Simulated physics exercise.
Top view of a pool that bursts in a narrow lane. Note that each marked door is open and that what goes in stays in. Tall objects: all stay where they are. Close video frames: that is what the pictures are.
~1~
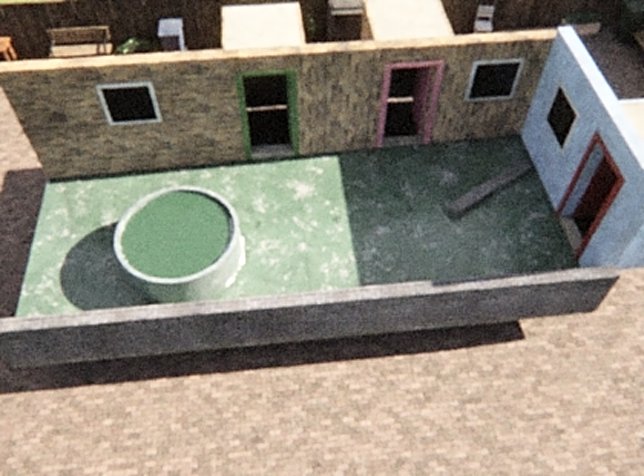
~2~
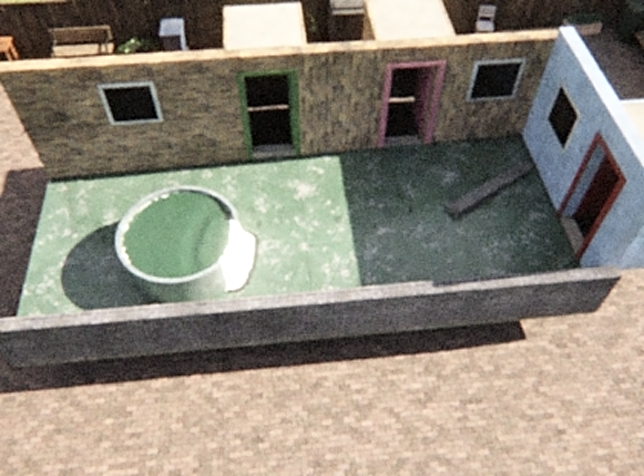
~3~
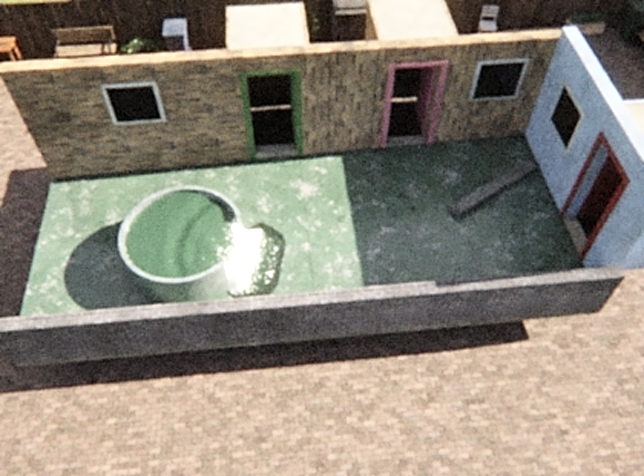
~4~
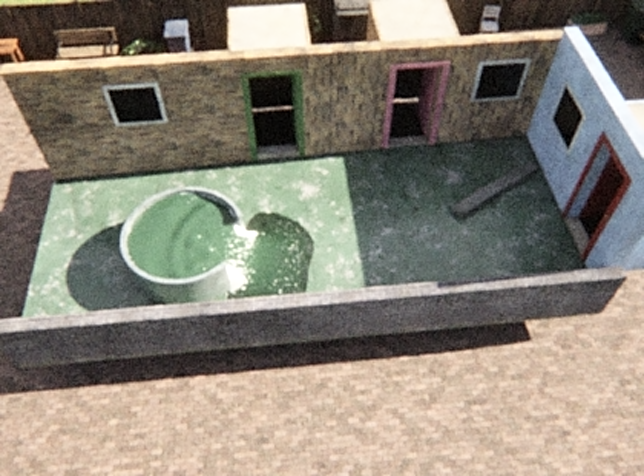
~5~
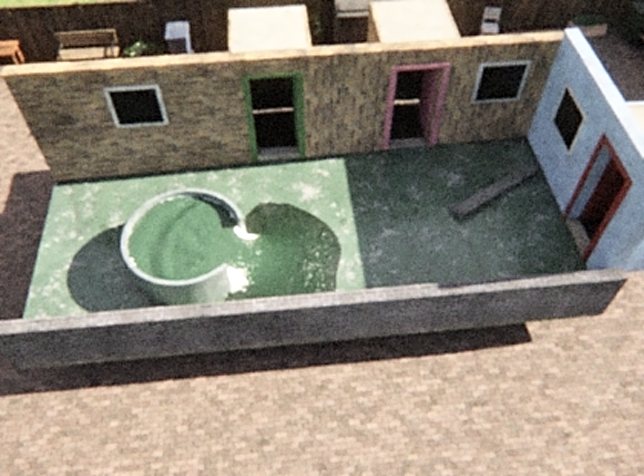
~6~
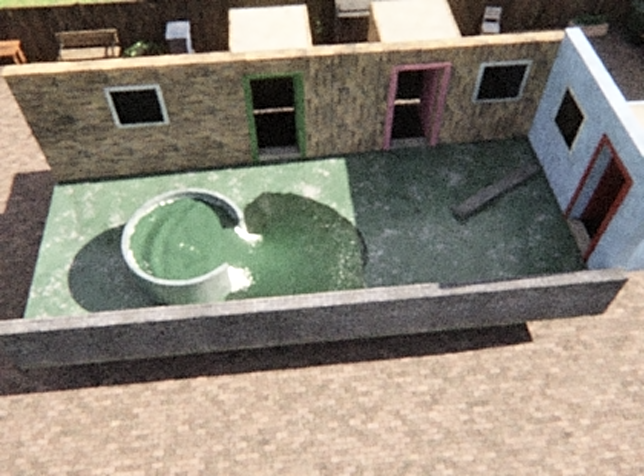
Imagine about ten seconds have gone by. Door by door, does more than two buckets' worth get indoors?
Door by door: Red door - yes; pink door - yes; green door - no.
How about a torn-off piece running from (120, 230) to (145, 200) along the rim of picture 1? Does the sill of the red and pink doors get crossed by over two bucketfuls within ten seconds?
In brief, the red door remains below and the pink door remains below.
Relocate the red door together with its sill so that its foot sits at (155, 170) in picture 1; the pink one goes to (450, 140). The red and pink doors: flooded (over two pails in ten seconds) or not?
So the red one ends up below and the pink one ends up above.
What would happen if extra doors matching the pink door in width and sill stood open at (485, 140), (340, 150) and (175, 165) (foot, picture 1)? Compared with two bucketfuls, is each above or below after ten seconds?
Exceeds it; exceeds it; stays within it.
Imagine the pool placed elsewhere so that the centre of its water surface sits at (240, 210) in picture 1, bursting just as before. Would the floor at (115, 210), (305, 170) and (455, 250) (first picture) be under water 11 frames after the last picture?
Bone-dry, bone-dry, soaked.
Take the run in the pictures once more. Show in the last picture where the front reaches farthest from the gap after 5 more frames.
Point: (478, 299) in the last picture's pixels.
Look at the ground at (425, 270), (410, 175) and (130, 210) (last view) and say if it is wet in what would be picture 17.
Point 1: Drenched; point 2: Drenched; point 3: Not wet.
A moment on, water covers 30 % of the floor; the red door not reached, the pink door not reached, the green door not reached.
Next, water covers 50 % of the floor; the red door not reached, the pink door not reached, the green door wet at the sill, nothing in.
Then, water covers 65 % of the floor; the red door over two buckets in, the pink door under two buckets in, the green door wet at the sill, nothing in.
Later, water covers 70 % of the floor; the red door far over two buckets in, the pink door over two buckets in, the green door wet at the sill, nothing in.
In the end, water covers 80 % of the floor; the red door far over two buckets in, the pink door over two buckets in, the green door wet at the sill, nothing in.
